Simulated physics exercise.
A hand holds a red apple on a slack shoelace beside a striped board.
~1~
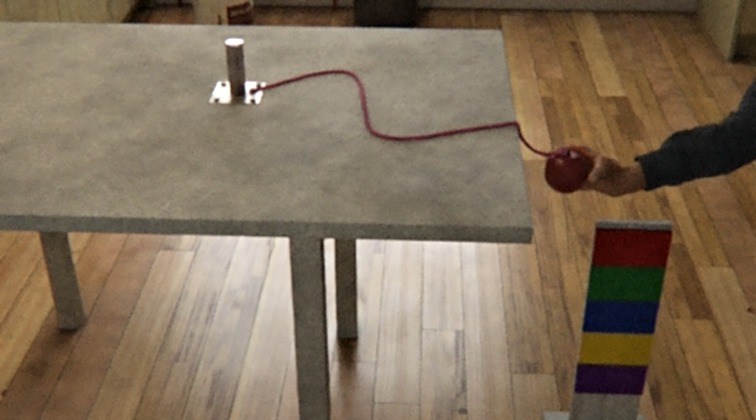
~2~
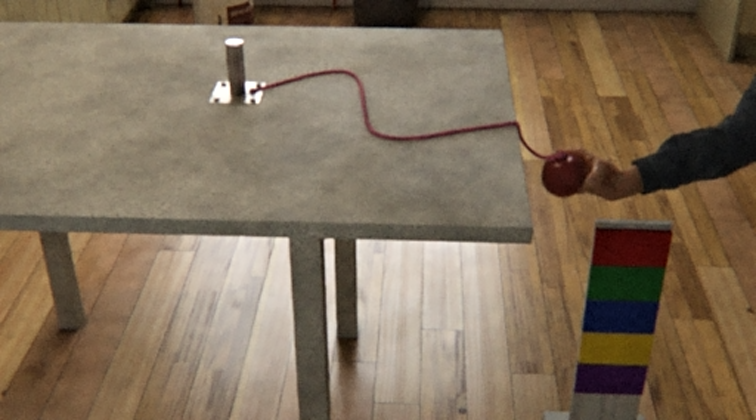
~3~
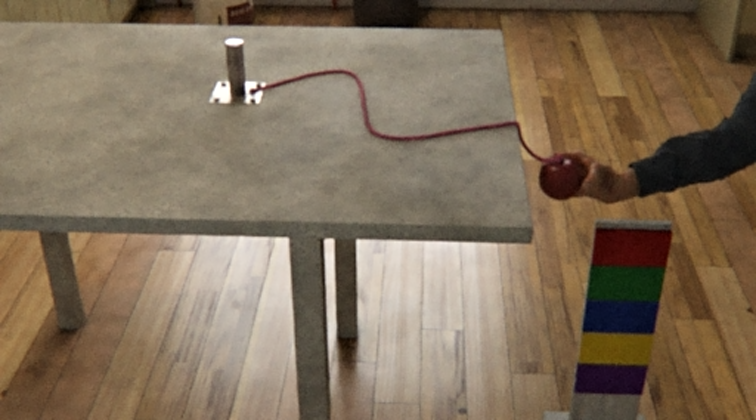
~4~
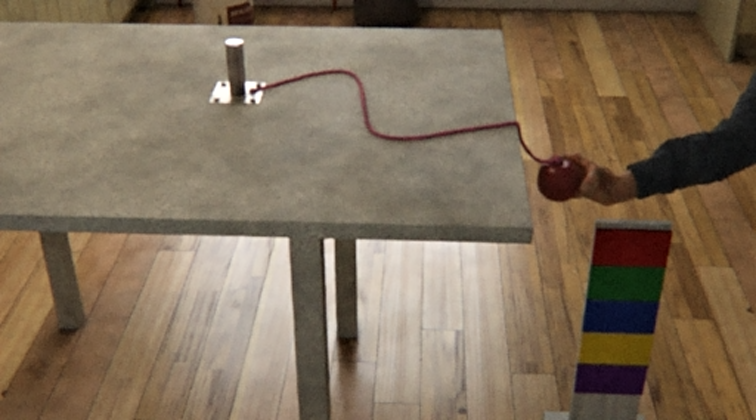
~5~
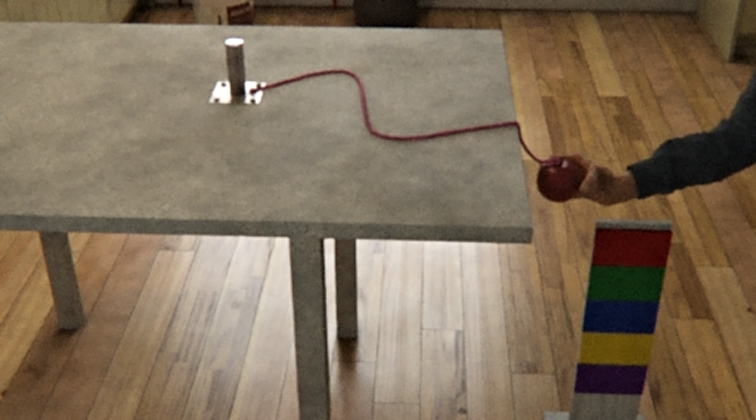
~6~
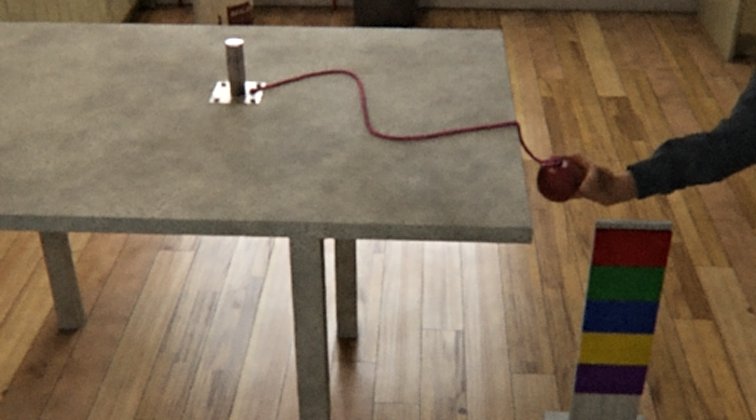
We see a hand holding a round red object on a slack cord that runs across a grey table from a small metal post, beside a striped colored board; the hand shifts very slightly, then stays almost still.
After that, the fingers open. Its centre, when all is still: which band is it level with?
It is level with the blue band.
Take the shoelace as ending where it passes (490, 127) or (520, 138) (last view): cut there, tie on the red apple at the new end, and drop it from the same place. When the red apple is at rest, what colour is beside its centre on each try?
Try 1 - red; try 2 - green.
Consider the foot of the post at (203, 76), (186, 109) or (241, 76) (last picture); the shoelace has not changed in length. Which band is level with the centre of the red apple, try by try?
Answer, in order: Green, green, blue.
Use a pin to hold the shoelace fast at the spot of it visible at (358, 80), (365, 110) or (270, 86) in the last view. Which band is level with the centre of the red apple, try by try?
Try by try: Green, then red, then blue.
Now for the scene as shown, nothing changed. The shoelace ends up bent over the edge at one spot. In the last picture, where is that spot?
(382, 136), give or take.
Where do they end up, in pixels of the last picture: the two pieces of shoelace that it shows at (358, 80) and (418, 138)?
First near (385, 99), second near (513, 142).
Early on, apple near (521, 286); level with green.
Midway, apple near (494, 287); level with blue.
Finally, apple near (501, 293); level with blue. Its centre hangs level with the blue band.
